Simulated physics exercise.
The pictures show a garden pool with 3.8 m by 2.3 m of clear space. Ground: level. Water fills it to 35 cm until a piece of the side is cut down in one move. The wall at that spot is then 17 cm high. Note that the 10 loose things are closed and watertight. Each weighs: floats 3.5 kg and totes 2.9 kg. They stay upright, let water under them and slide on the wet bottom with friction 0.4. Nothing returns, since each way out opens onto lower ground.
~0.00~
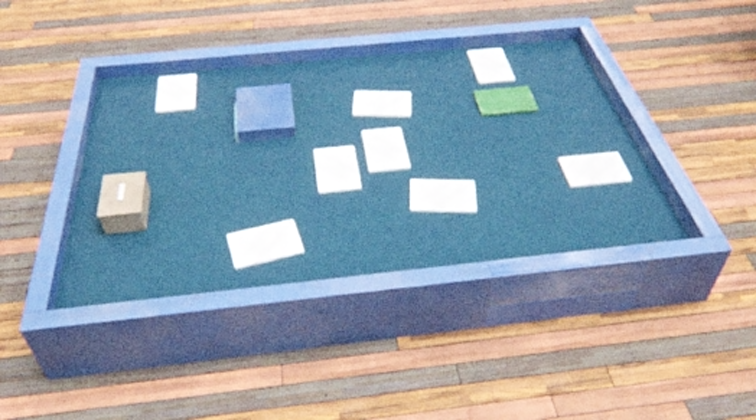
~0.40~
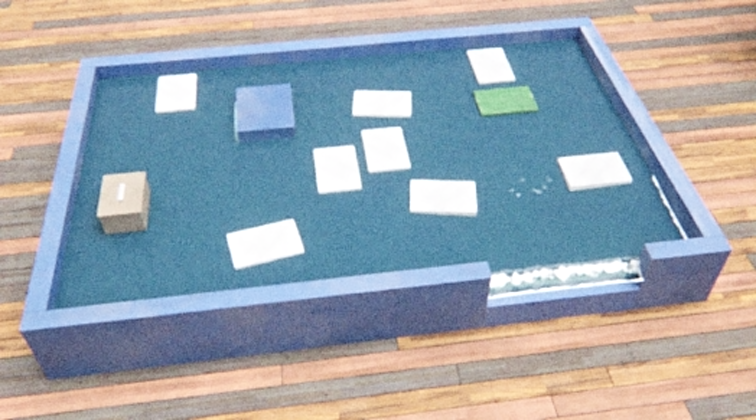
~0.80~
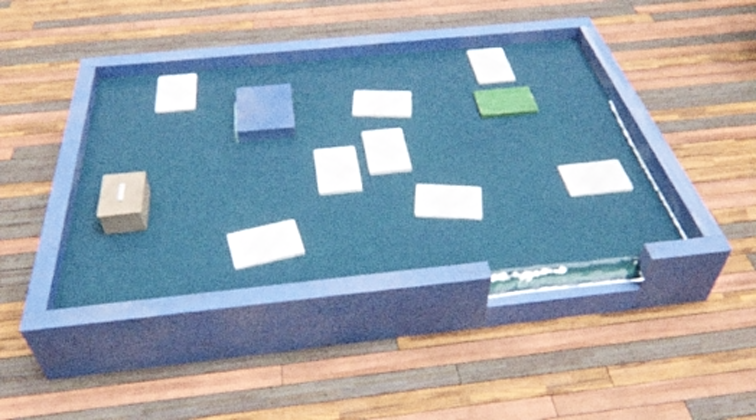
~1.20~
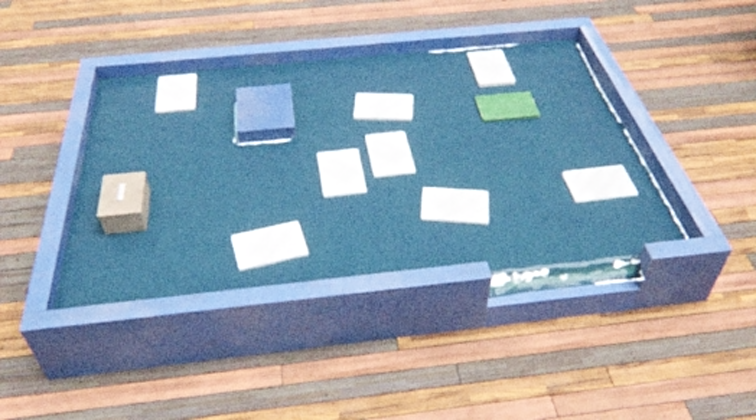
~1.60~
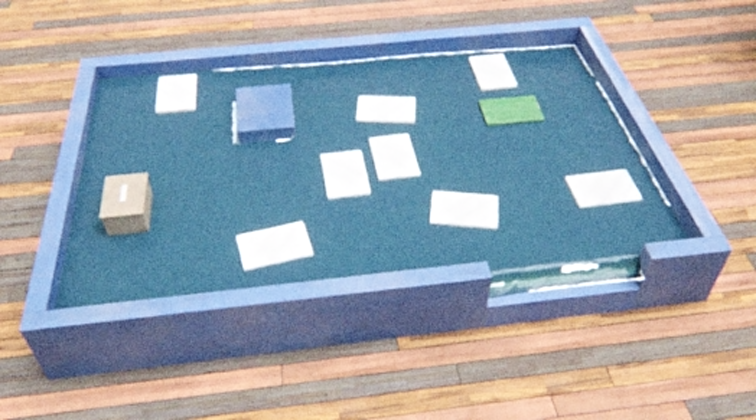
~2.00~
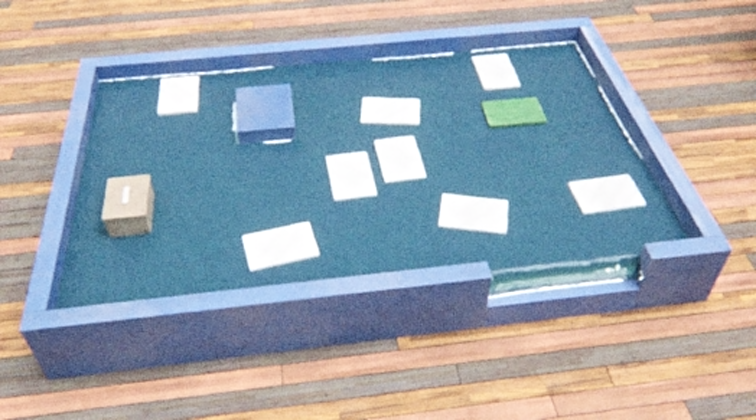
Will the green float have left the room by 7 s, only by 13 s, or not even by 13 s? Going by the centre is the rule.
It is there at both times.
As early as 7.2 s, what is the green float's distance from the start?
It has shifted about 40 cm.
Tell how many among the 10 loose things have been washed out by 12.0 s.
My tally comes to 2.
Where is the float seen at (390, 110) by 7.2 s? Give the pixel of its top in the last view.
(418, 120), give or take.
After 3.2 s the green float is near (521, 112), 0.2 m from its start, afloat; 0 of 10 are out; 10 afloat.
After 7.2 s the green float is near (537, 133), 0.4 m from its start, afloat; 2 of 10 are out; 8 afloat.
After 12.0 s the green float is near (554, 155), 0.6 m from its start, afloat; 2 of 10 are out; 8 afloat.
After 16.0 s the green float is near (565, 177), 0.8 m from its start, afloat; 2 of 10 are out; 8 afloat.
